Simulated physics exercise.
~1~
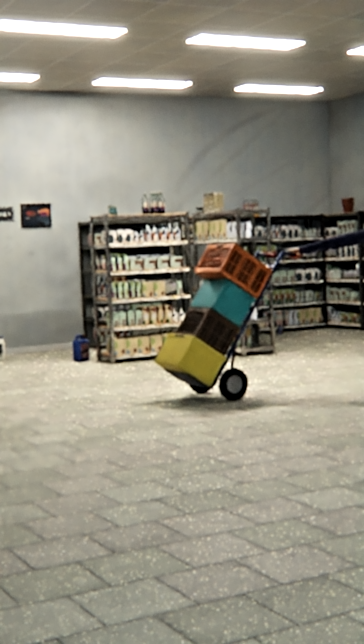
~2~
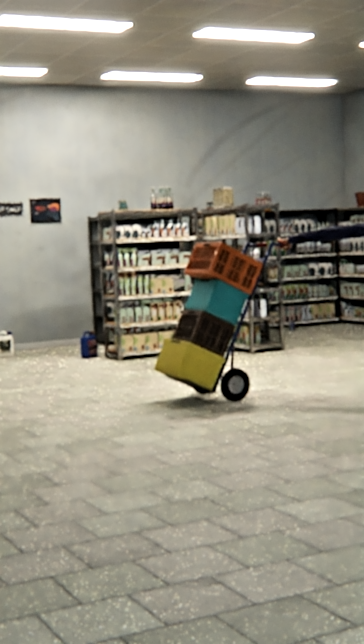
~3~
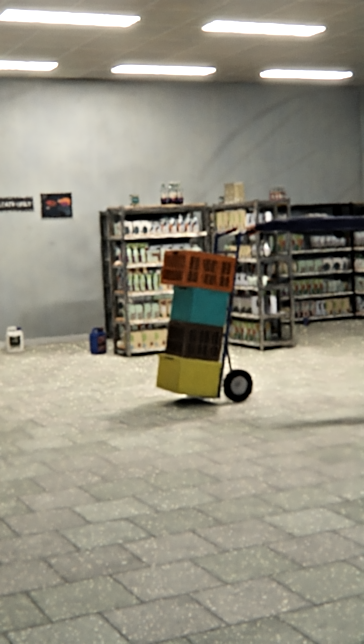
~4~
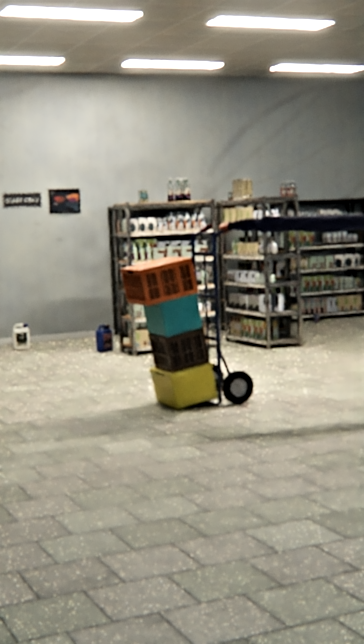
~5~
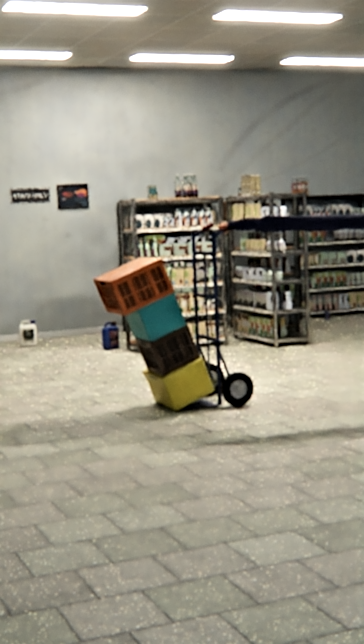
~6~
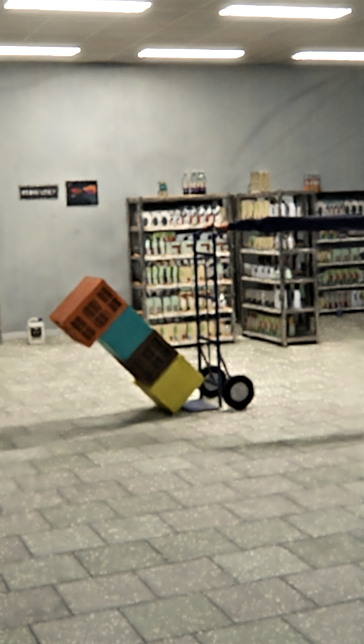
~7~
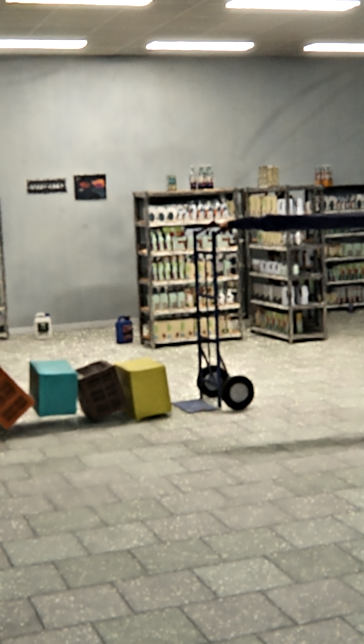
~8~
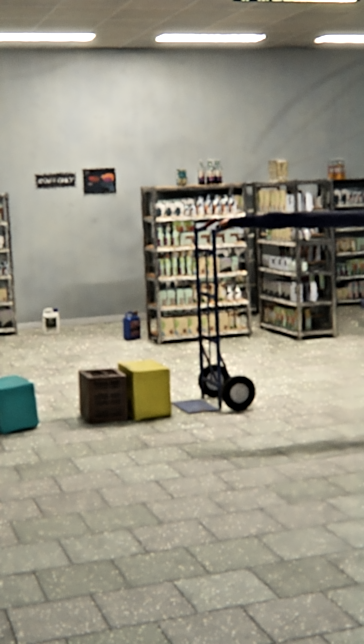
In a store with a grey tiled floor and shelves of bottles along the back, a hand truck leans back to the right, carrying an unstrapped stack of four containers. From the bottom up, they are yellow, dark brown, turquoise and orange. The truck swings upright and stops, but the stack keeps tilting to the left, away from its frame. The whole column leans further and topples, spilling in a row across the floor. As the view drifts, the orange crate leaves sight, while the turquoise, brown and yellow containers lie left of the empty, upright truck.
